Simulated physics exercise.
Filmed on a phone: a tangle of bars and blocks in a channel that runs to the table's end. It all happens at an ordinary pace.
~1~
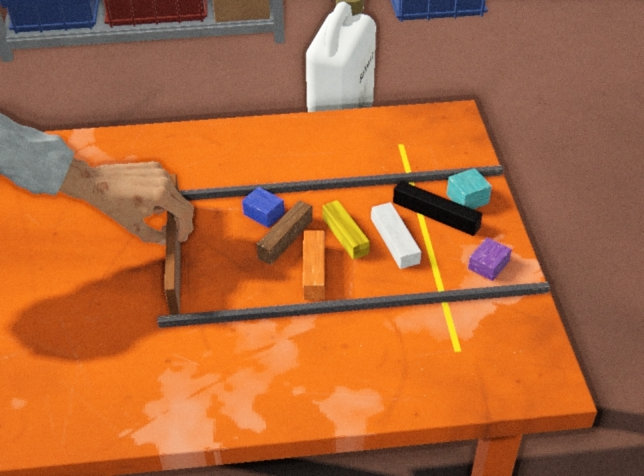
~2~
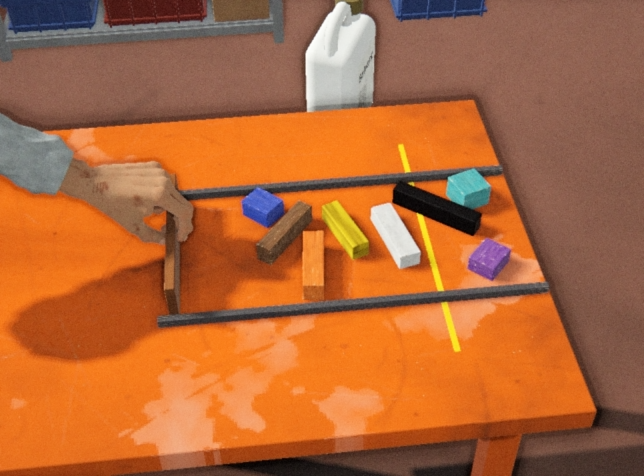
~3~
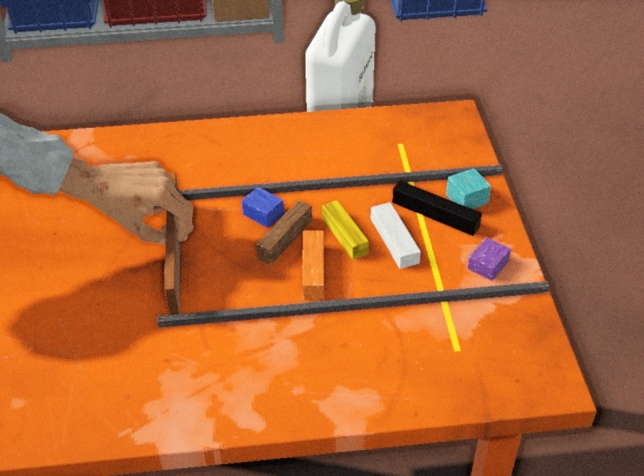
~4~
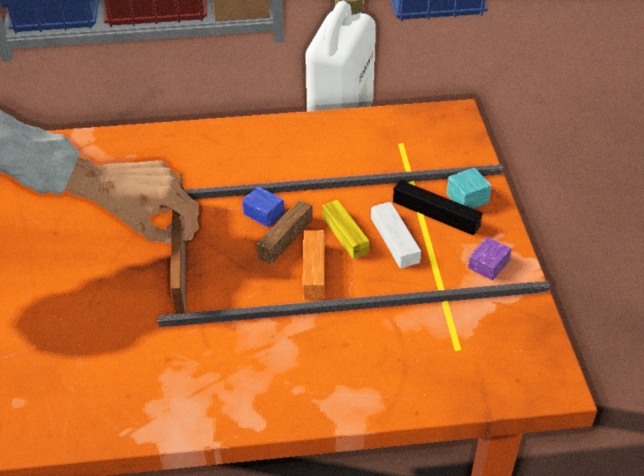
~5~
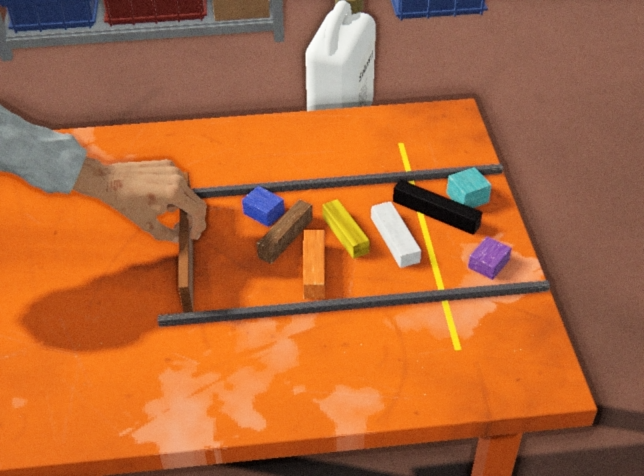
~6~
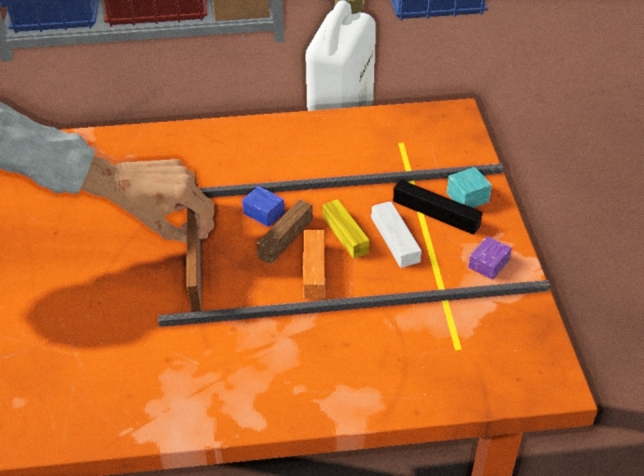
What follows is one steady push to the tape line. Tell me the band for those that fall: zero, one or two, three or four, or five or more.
Outcome: The number that fall off is zero.
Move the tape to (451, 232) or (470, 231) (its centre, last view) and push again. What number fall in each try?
The counts: 2 and 4.
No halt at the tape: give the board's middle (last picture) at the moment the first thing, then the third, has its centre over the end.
Near (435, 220) and (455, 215).
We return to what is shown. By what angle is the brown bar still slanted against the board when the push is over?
About 30°.
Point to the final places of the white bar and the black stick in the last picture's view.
About (503, 246), and the other about (484, 196).
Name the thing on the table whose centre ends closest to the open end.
The purple block ends nearest.
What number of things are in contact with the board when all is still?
The number is 3.
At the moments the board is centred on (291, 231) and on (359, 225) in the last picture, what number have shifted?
The counts are 4 and 6.
Early on, none off yet; turquoise block at rest near (469, 189); purple block at rest near (490, 258); black stick at rest near (437, 206).
A while later, none off yet; turquoise block at rest near (469, 189); purple block at rest near (490, 258); black stick moving near (440, 204).
Finally, the number that fall off is zero.
